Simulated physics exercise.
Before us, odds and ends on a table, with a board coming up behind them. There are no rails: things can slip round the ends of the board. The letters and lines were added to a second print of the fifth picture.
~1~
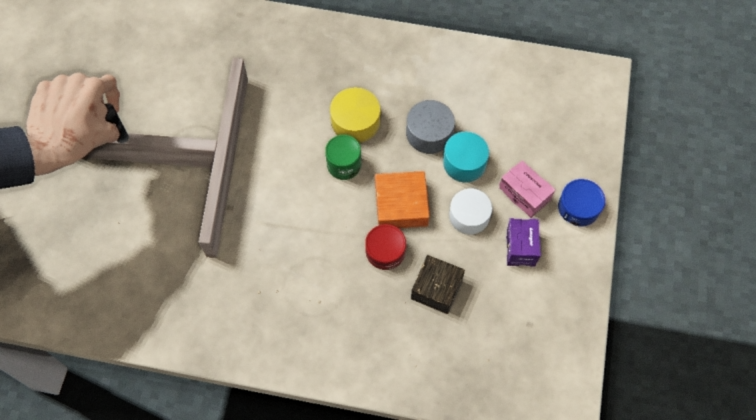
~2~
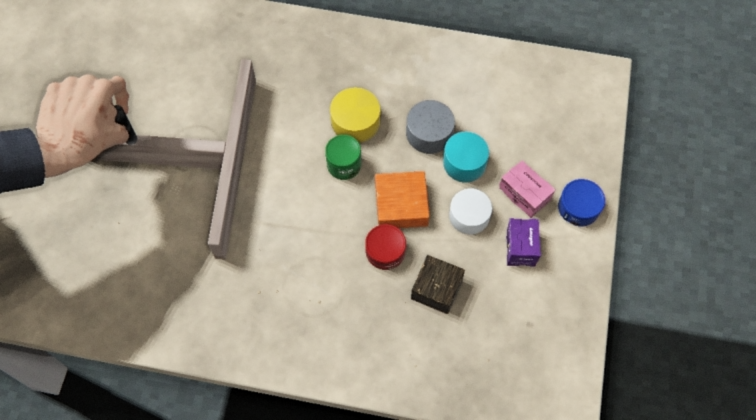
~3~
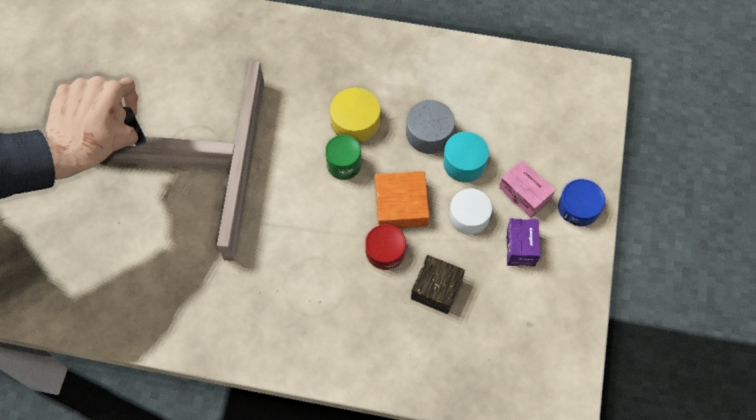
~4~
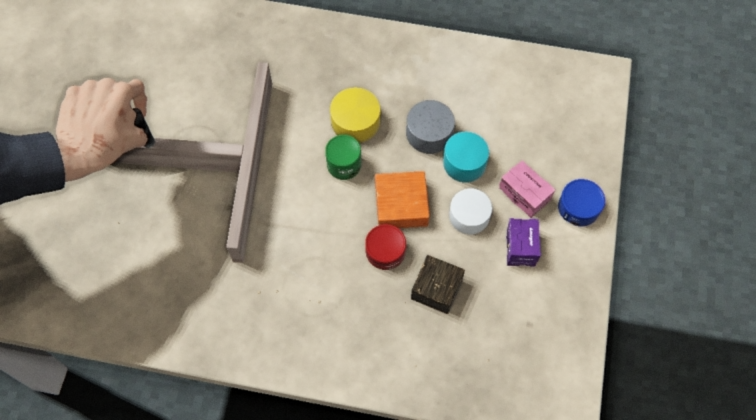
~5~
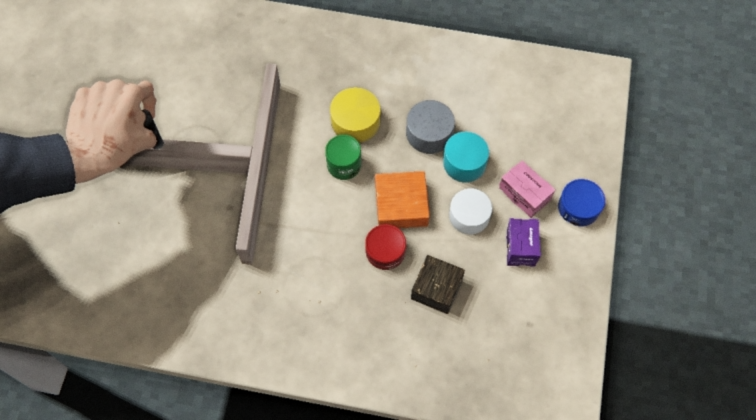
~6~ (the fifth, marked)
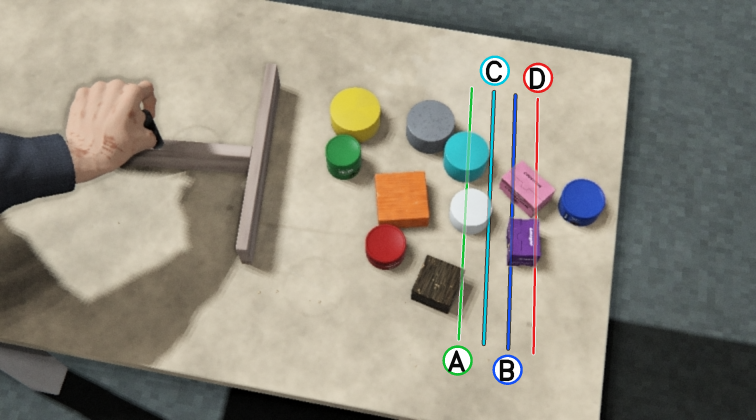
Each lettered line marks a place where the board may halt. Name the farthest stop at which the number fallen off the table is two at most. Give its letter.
Line D.
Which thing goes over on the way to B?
The blue jar goes over.
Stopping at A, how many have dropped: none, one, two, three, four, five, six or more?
The count is none.
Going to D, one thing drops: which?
The blue jar goes over.
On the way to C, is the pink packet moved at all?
By then, yes.
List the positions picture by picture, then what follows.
In the first frame, yellow tin (356, 115); grey pot (430, 127); pink packet (526, 189).
In the second frame, board (231, 147); white tin (471, 212).
In the third frame, board (240, 149); red tub (386, 248).
In the fourth frame, board (249, 150); green jar (344, 158).
In the fifth frame, board (257, 152); turquoise pot (466, 157); blue jar (581, 203); yellow tin (356, 115).
On the copy, A at (466, 206); B at (512, 214); C at (489, 210); D at (536, 218).
On D. First, board (357, 169); yellow tin (395, 118); grey pot (443, 128).
Then, board (459, 187); blue jar (600, 207); pink packet (554, 190).
Finally, board (537, 200); blue jar over the edge; white tin (609, 227); one fallen.
By contrast, A is within the limit but short; B is within the limit but short; C is within the limit but short.
